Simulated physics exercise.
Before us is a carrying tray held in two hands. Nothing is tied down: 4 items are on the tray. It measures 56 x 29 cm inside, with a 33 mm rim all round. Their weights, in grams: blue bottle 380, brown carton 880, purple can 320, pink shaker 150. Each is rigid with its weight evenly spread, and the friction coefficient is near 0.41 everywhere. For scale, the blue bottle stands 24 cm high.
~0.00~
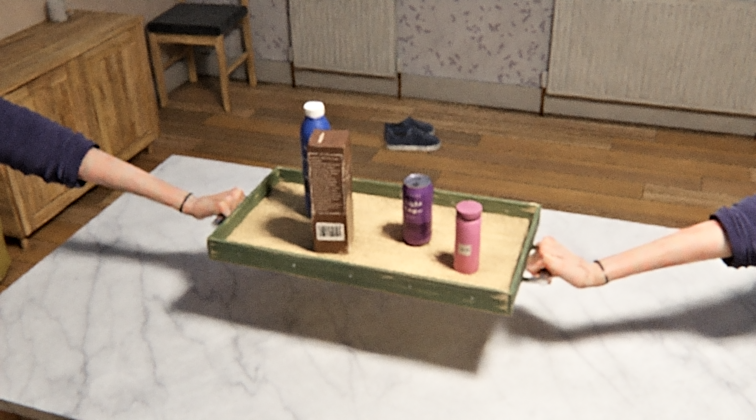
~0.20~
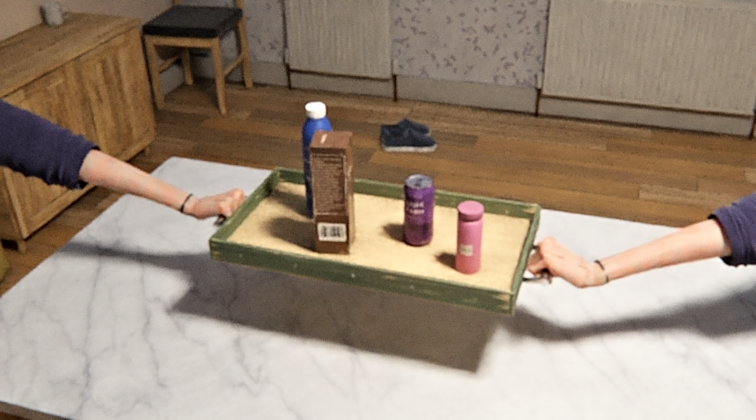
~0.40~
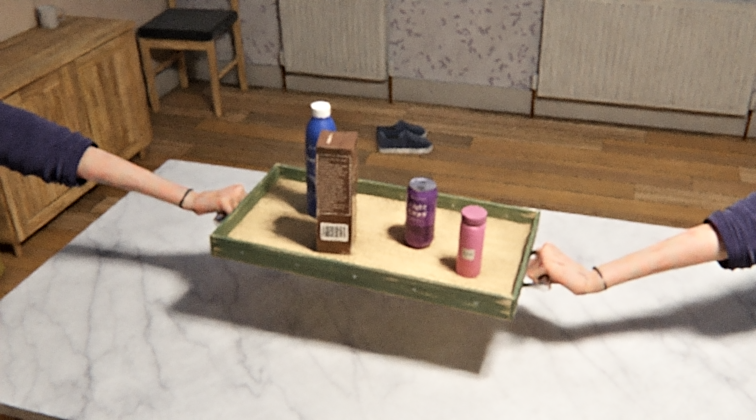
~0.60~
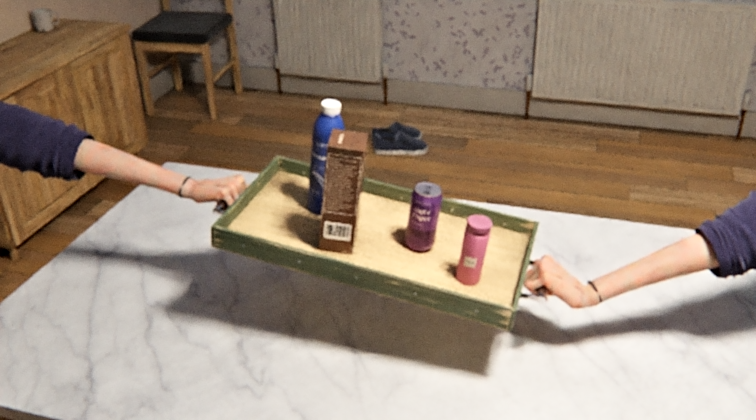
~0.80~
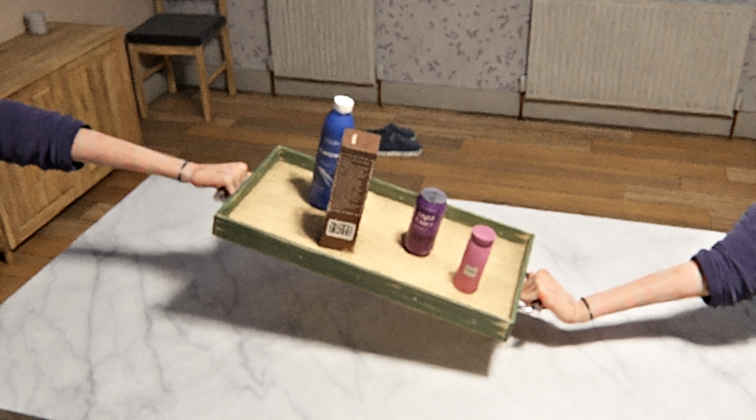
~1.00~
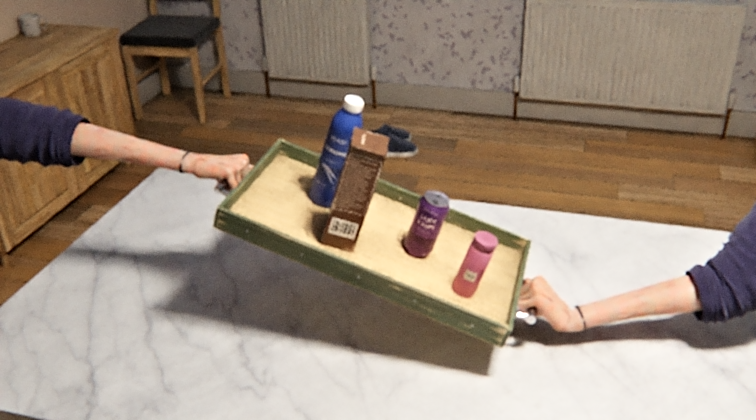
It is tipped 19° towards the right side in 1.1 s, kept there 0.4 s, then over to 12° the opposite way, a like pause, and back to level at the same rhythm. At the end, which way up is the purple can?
The purple can topples.
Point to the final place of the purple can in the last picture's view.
At about (491, 225).
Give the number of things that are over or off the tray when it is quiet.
That comes to 4.
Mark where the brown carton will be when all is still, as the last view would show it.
Near (454, 247).
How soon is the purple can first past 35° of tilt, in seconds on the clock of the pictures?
Near 1.5 s.
Around 1.40 s, tilt 19°, right edge down; purple can tipped 5° against what carries it near (430, 227); blue bottle tipped 69° against what carries it; brown carton tipped 37° against what carries it.
Around 1.60 s, tilt 19°, right edge down; purple can on its side near (480, 255); blue bottle on its side; brown carton on its side.
Around 2.20 s, tilt 1°, right edge down; purple can on its side near (491, 226); blue bottle on its side; brown carton on its side.
Finally (4.6 s), on their side or leaning hard on the tray, blue bottle, brown carton, purple can and pink shaker. In the last view, purple can near (491, 225).
